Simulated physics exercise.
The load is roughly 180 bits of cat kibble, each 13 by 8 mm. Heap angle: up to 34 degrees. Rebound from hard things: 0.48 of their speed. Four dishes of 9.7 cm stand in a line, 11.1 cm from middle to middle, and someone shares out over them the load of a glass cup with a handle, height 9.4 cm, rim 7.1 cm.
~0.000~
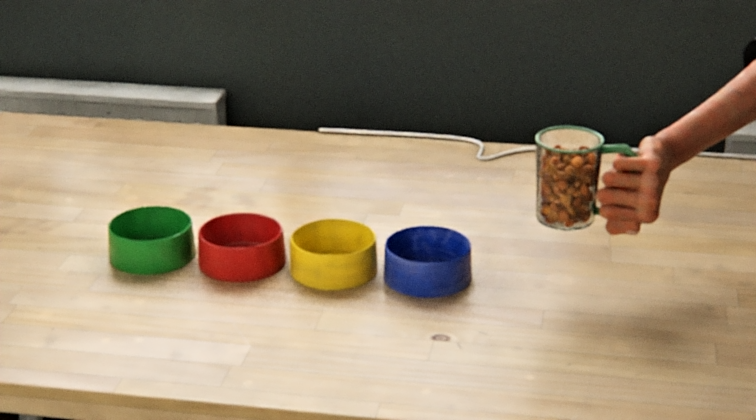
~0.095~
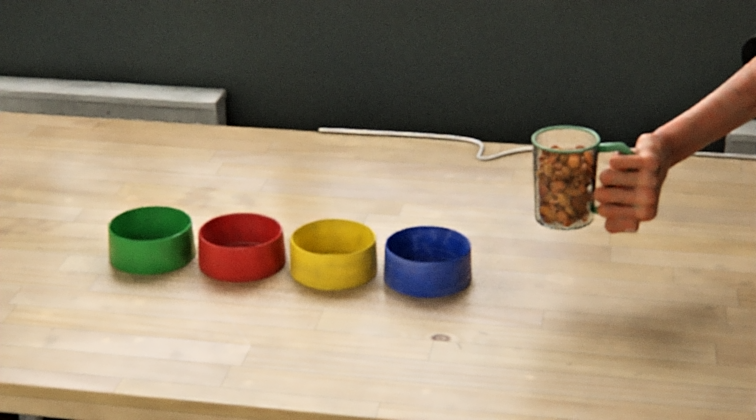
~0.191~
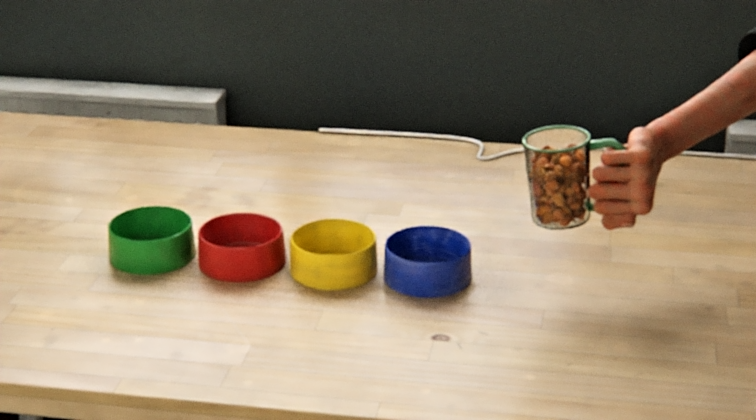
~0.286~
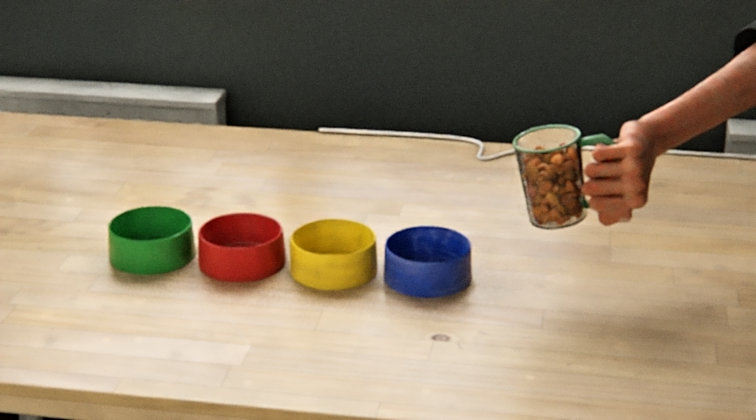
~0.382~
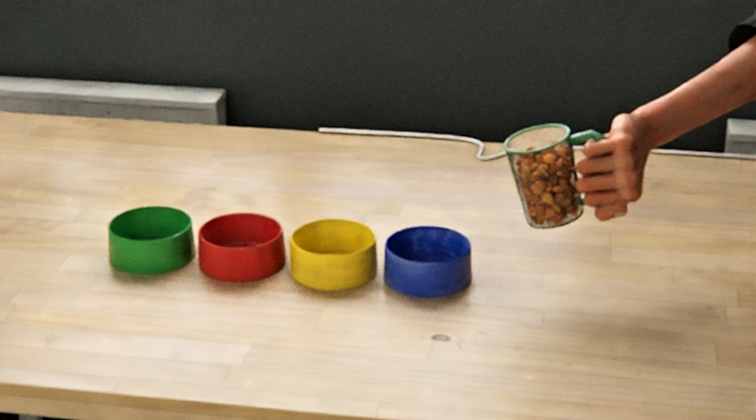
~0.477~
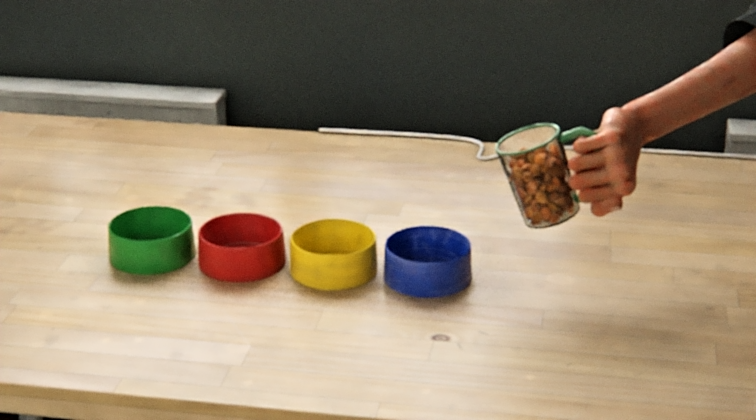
On a wooden table, a hand tilting a clear handled cup of brown pieces leftward, beside four coloured dishes in a row.
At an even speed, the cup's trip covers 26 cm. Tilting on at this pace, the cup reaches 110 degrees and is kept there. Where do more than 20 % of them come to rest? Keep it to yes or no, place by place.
Place by place: Red no, blue no, green no, yellow yes, counter no.
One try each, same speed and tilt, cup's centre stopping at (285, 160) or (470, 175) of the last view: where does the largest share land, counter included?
Yellow; blue.
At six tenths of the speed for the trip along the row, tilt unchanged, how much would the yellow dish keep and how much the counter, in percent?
Shares: Yellow 0, counter 10.
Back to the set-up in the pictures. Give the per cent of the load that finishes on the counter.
The share comes to some 15 percent.
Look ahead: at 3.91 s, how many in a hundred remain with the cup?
Estimate: Around 10 % of the load.
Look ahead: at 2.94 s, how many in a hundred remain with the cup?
25 %.
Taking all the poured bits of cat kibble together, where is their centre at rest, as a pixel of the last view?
Roughly (326, 255).
After 1.96 s, tilt 89 degrees; cup holds 100 %.
Then, at 2.94 s, tilt 110 degrees; cup holds 25 %, yellow 70 %.
After 3.91 s, tilt 110 degrees; cup holds 10 %, yellow 80 %.
At rest (4.9 s), red 5 %, blue 0 %, green 0 %, yellow 80 %, counter 15 %, cup 5 %.
